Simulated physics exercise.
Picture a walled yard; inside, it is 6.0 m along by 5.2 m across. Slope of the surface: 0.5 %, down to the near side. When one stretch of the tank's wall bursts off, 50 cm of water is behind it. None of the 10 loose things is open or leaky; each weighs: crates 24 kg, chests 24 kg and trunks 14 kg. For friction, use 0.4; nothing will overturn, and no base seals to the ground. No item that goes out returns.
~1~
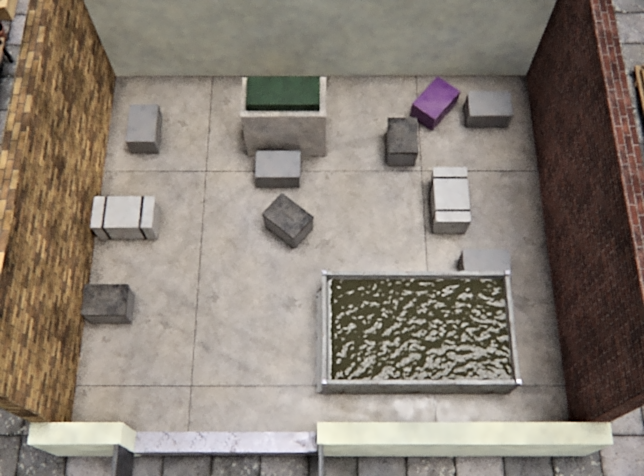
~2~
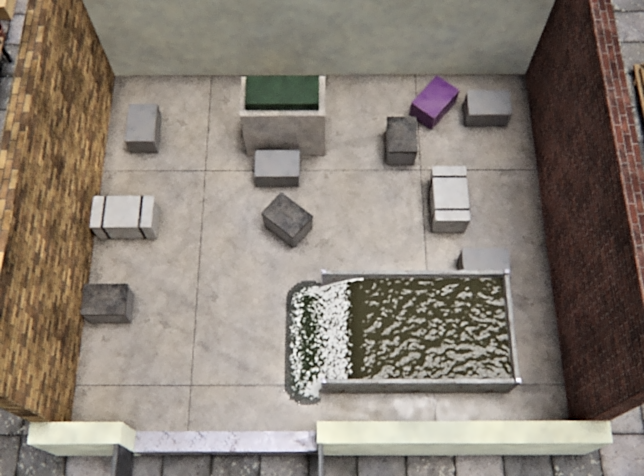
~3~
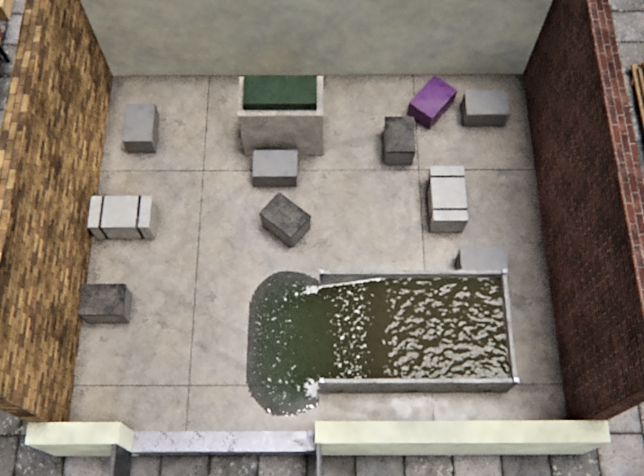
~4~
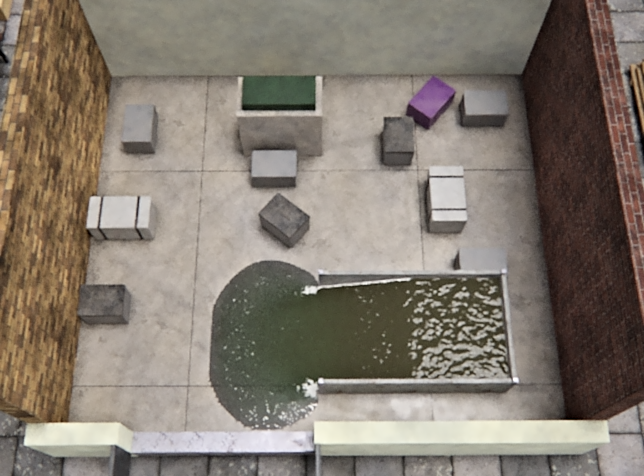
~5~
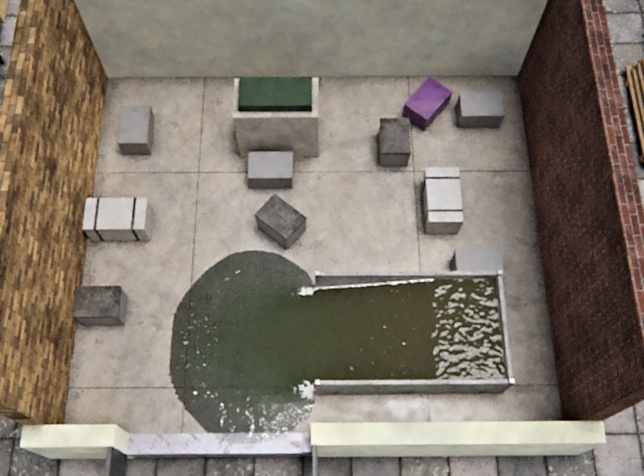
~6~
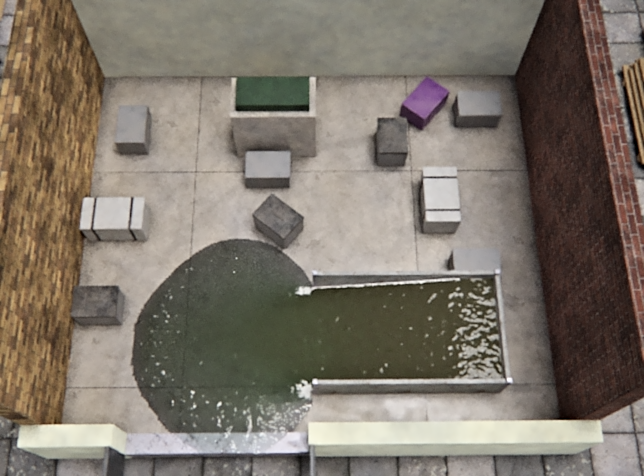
Walled yard with scattered blocks and a purple crate, murky green water pouring from a tank's open left side and spreading leftward.
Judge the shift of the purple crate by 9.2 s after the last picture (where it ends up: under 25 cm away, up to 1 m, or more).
Expect a tiny change in position.
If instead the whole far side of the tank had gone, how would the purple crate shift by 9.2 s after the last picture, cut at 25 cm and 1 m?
The purple crate drifts a modest way.
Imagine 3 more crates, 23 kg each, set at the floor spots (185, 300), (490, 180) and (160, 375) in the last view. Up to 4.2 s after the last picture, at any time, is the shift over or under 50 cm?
In sequence: Goes beyond; stays within; goes beyond.
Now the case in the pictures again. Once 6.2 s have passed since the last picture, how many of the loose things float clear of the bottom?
1.
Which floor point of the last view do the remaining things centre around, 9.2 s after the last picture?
They're centred close to (339, 163).
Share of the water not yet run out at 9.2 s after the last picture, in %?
66 %.
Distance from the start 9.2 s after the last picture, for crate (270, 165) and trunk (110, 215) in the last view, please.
Respectively: 0 cm / 200 cm.
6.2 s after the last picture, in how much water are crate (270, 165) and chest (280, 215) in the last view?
Close to 5 and 3 centimetres.
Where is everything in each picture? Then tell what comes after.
In the first frame, the purple crate at (436, 97) rests on the ground; water covers 2.9 m2; 0 of 10 have shifted.
In the second frame, the purple crate at (435, 96), on the bottom; 3.5 m2 under water; 0 of 10 have shifted.
In the third frame, the purple crate at (433, 96), on the bottom; 4.3 m2 under water; 0 of 10 have shifted.
In the fourth frame, the purple crate at (432, 97), on the bottom; water covers 5.3 m2; 0 of 10 have shifted.
In the fifth frame, the purple crate at (428, 98), on the bottom; 6.5 m2 under water; 0 of 10 have shifted.
In the sixth frame, the purple crate at (426, 97), on the bottom; 7.8 m2 under water; 0 of 10 have shifted.
Then, 1.2 s after the last picture the purple crate is near (426, 97), 0.0 m from its start, aground; 0 of 10 are out; 0 afloat.
Then, 3.8 s after the last picture the purple crate is near (426, 97), 0.0 m from its start, aground; 0 of 10 are out; 1 afloat.
Then, 6.2 s after the last picture the purple crate is near (426, 97), 0.0 m from its start, aground; 0 of 10 are out; 1 afloat.
Then, 9.2 s after the last picture the purple crate is near (426, 97), 0.0 m from its start, aground; 0 of 10 are out; 1 afloat.
